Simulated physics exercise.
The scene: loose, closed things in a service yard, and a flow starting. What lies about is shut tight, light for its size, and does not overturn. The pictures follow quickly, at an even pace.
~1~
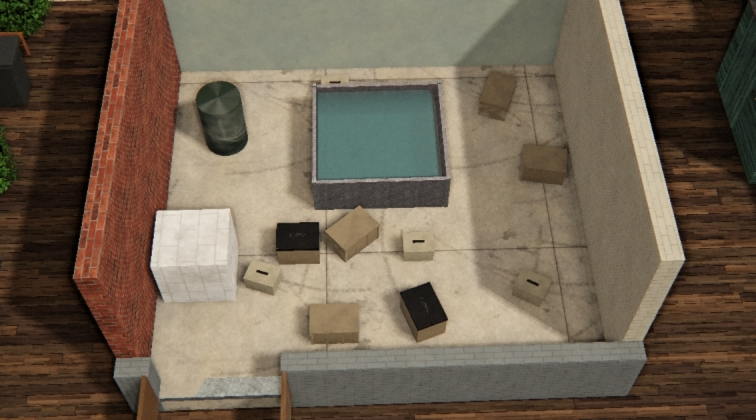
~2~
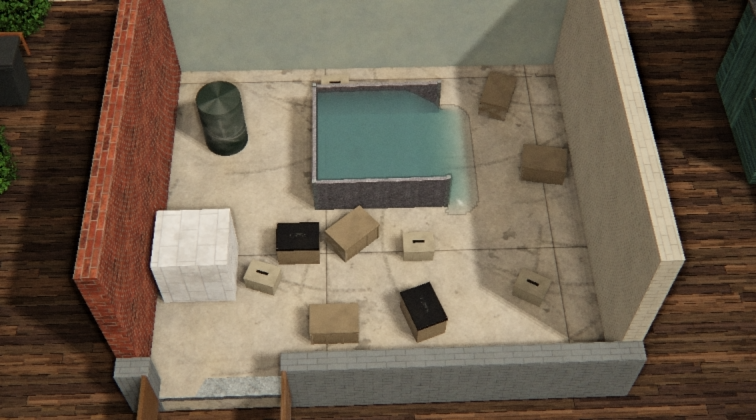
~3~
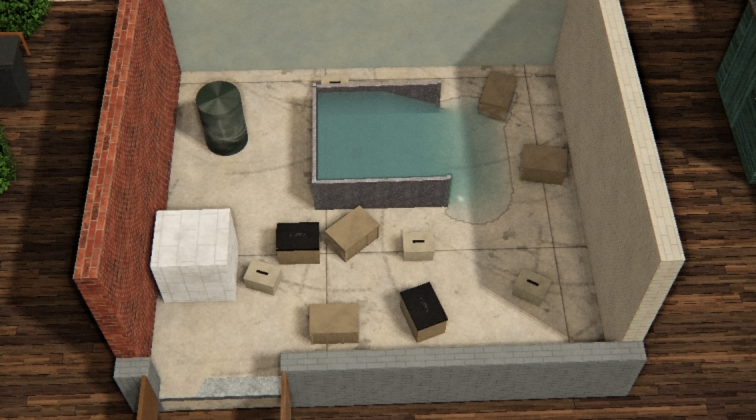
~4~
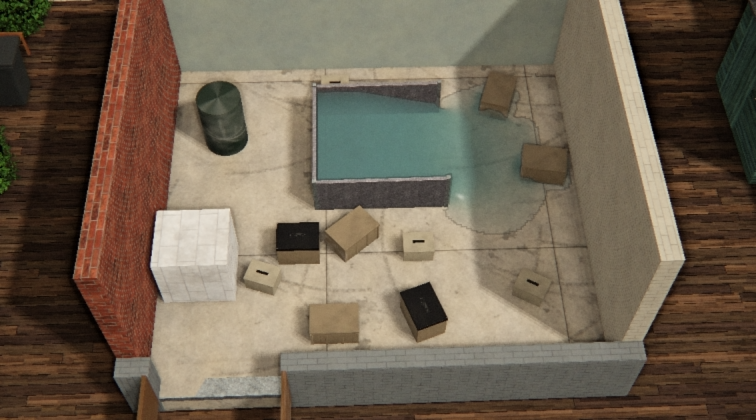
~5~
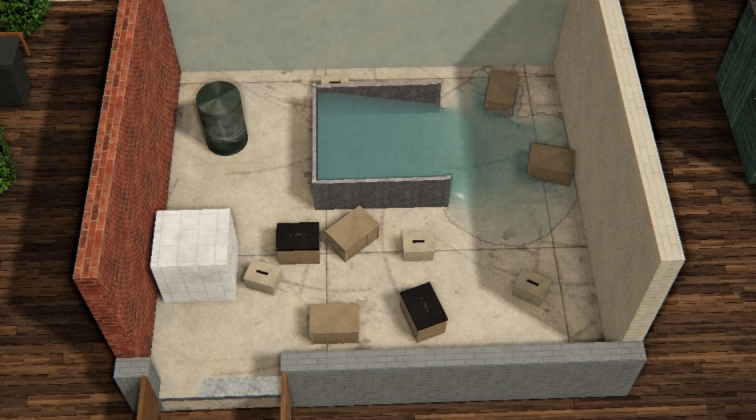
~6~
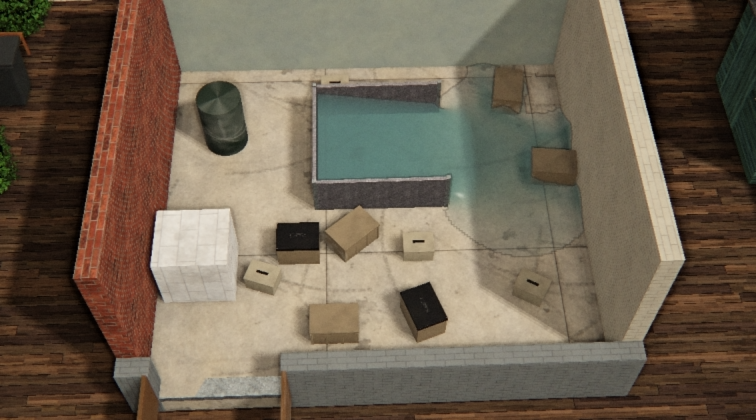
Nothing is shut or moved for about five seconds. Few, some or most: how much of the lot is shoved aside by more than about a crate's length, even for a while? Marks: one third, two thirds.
That comes to between one and two thirds.
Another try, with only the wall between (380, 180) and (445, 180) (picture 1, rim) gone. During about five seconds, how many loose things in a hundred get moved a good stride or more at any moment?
About 50 per cent.
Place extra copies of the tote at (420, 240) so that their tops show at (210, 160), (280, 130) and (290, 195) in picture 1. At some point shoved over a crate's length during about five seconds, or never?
As listed: Less than that, not that far, not that far.
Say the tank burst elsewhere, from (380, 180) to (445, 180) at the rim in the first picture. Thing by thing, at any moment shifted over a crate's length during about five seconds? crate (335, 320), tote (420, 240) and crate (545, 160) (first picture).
In turn: That far or more, pushed that far, yes.
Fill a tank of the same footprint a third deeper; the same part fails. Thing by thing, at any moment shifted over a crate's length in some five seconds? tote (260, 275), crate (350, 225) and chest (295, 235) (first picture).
One after the other: Short of that, no, under that.
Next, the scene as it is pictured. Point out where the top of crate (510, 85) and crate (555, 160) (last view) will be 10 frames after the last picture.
Close to (532, 60) and (559, 210).
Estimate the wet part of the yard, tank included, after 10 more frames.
Near 40 in a hundred.
A moment on, 1 of 10 are well off their spots; 0 afloat.
Next, 2 of 10 are well off their spots; 2 afloat.
Later, 3 of 10 are well off their spots; 1 afloat.
In the end, 5 of 10 are well off their spots, and 5 have been at some point; 3 afloat.
